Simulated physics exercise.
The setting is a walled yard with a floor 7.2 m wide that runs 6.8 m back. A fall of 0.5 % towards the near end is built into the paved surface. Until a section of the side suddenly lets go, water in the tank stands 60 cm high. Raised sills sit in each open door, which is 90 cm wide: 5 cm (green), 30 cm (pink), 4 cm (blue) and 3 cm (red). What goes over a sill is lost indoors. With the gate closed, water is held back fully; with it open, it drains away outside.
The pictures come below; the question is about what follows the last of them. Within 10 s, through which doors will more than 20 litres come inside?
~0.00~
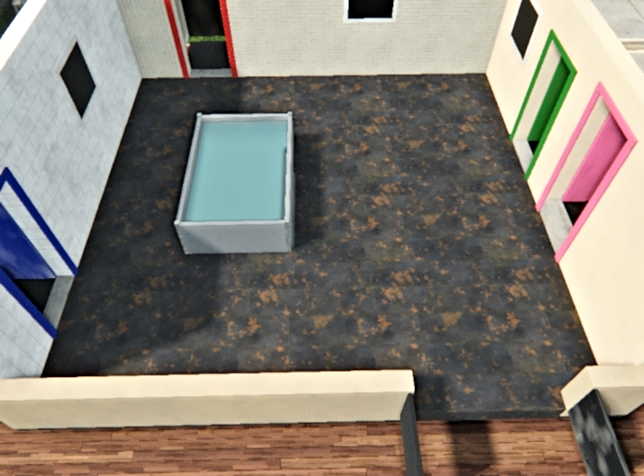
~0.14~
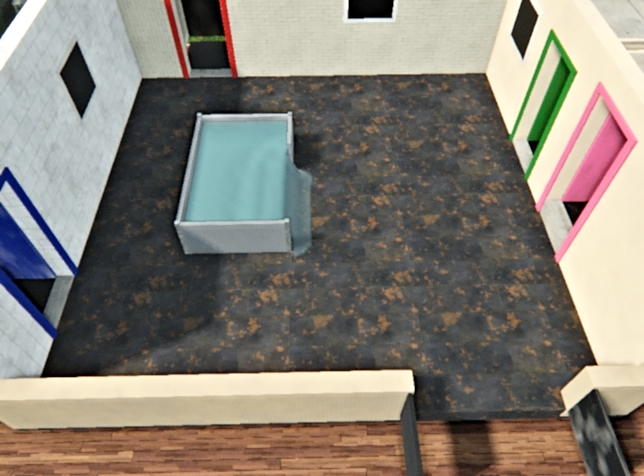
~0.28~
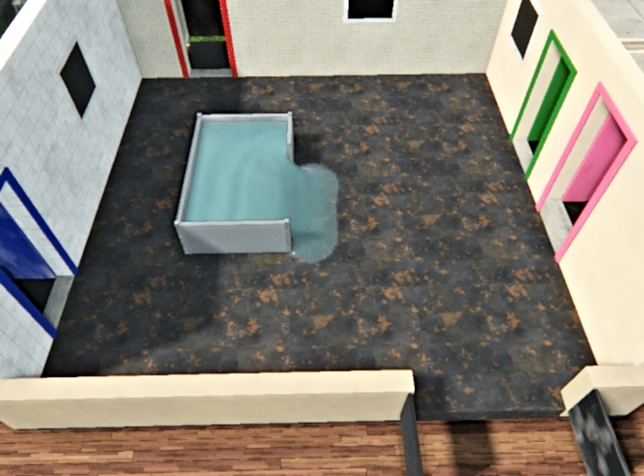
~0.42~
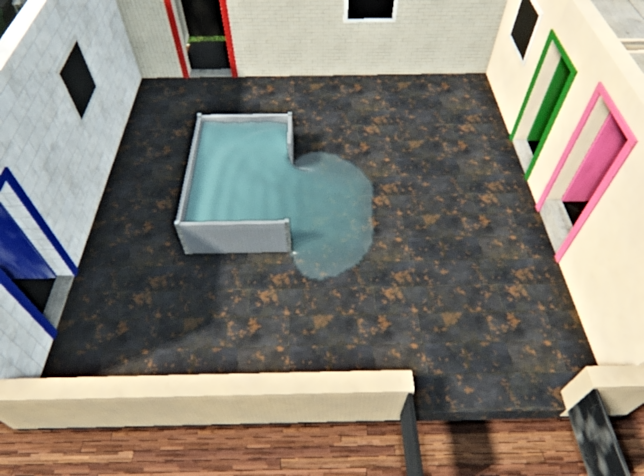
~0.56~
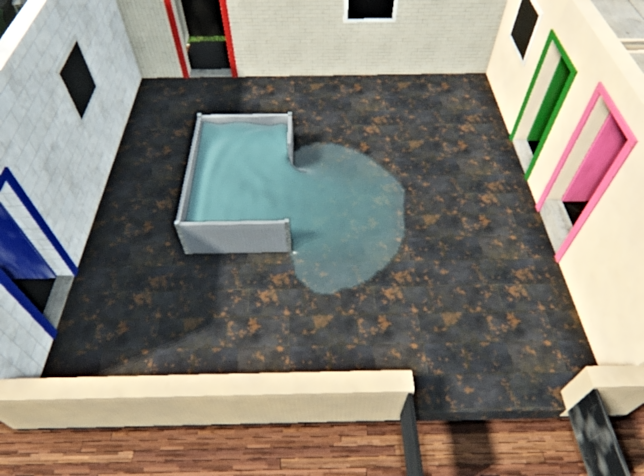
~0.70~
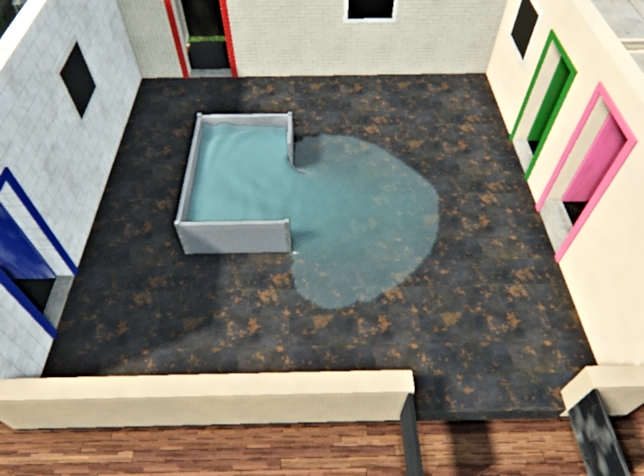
In order: The green door will let too much through; the pink door will not let too much through; the blue door will not let too much through; the red door will not let too much through.
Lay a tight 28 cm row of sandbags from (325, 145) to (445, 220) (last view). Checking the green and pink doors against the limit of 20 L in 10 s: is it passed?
Note - green: Limit held; pink: Limit held.
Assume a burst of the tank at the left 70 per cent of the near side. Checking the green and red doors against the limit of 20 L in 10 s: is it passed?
The green door comes out less than that and the red door more than that.
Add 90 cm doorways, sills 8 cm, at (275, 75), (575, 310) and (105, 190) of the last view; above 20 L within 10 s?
The first one doesn't reach it, the second one exceeds it, and the third one doesn't reach it.
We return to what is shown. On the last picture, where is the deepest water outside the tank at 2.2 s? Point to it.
About (546, 233).
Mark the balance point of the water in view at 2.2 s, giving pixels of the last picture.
The water's centre sits at about (365, 216).
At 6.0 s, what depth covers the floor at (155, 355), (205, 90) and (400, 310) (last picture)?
First 0 cm, then 0 cm, then 4 cm.
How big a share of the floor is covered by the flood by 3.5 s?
Covered: Roughly 45 %.
After 1.4 s water covers 30 % of the floor and is deepest (29 cm) near (295, 238); green door not reached, pink door 18 cm at the sill, 0 L in, blue door not reached, red door not reached.
After 2.2 s water covers 40 % of the floor and is deepest (26 cm) near (546, 233); green door 17 cm at the sill, 34 L in, pink door 26 cm at the sill, 0 L in, blue door not reached, red door not reached.
After 3.5 s water covers 45 % of the floor and is deepest (26 cm) near (605, 389); green door 13 cm at the sill, 105 L in, pink door 15 cm at the sill, 0 L in, blue door not reached, red door not reached.
After 6.0 s water covers 50 % of the floor and is deepest (12 cm) near (491, 88); green door 8 cm at the sill, 145 L in, pink door 10 cm at the sill, 0 L in, blue door not reached, red door not reached.
After 10.0 s water covers 80 % of the floor and is deepest (6 cm) near (600, 375); green door 5 cm at the sill, 152 L in, pink door 5 cm at the sill, 0 L in, blue door not reached, red door 2 cm at the sill, 0 L in.
